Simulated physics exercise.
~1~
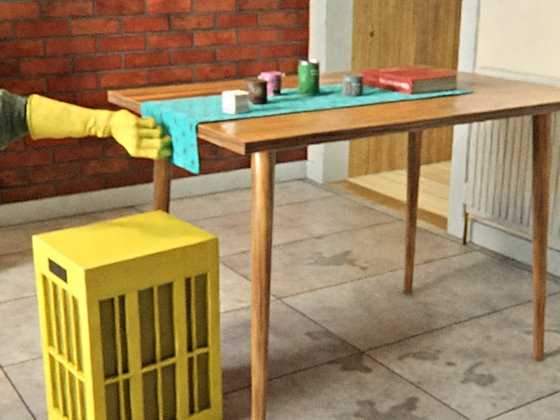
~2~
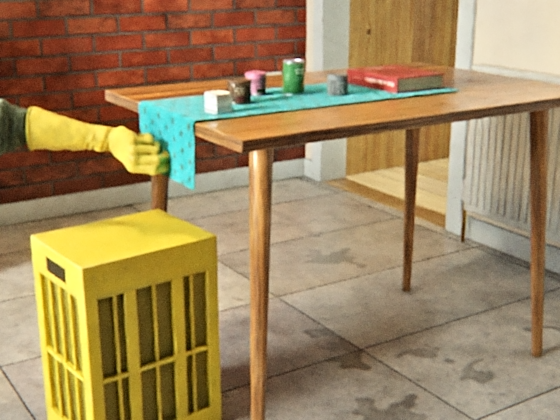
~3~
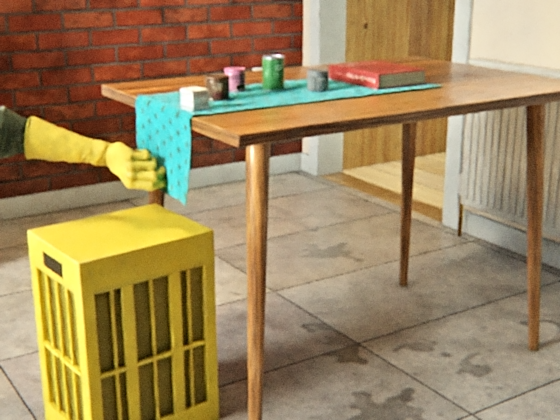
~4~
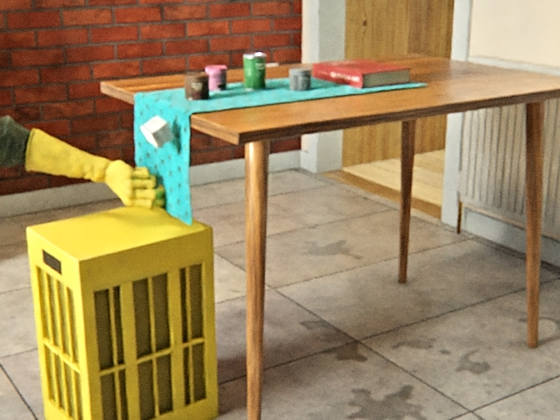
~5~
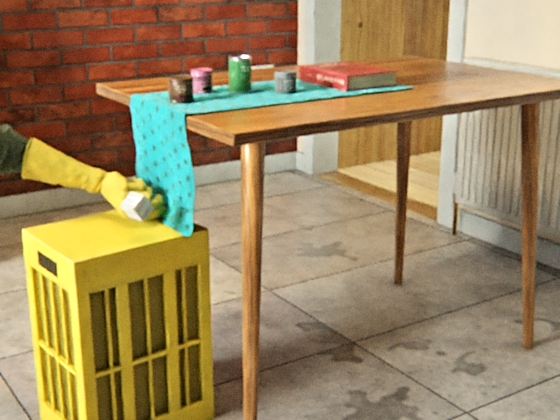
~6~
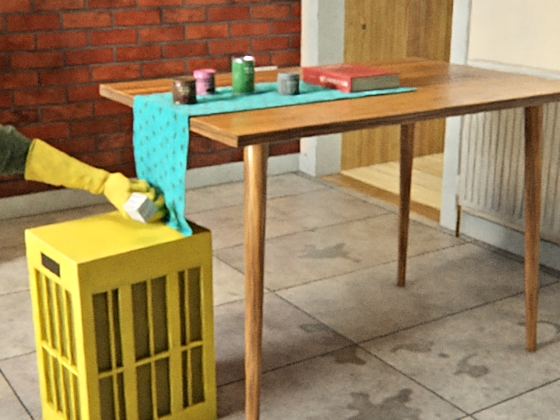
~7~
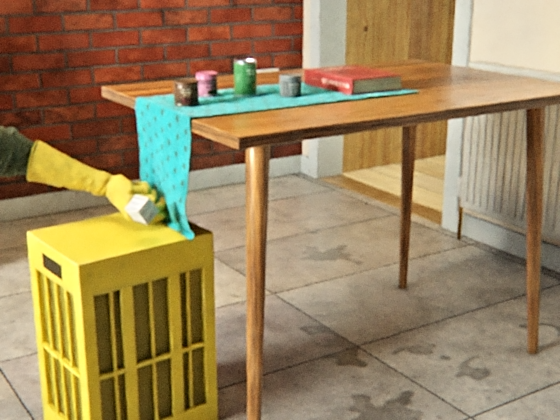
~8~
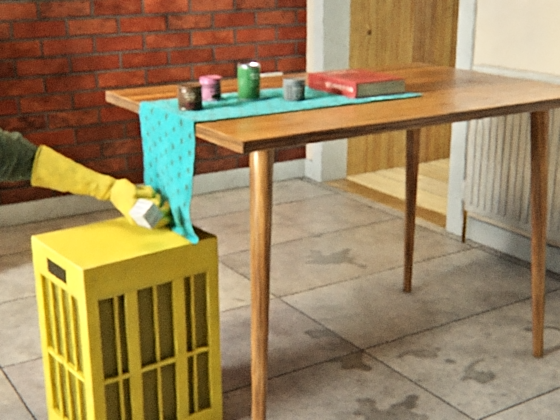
The clip opens on a wooden table by a brick wall, where a yellow-gloved hand holds the hanging end of a turquoise cloth carrying a white cube, small pots, a green can and a red book. The hand slowly draws the cloth down and to the left, and everything on it rides along toward the edge. The white cube reaches the edge first, tips over and drops down beside the hanging cloth. The pull stops as the hem meets the yellow crate below. The cube rests tilted against the glove at the crate's top, while the other things stay upon the table.
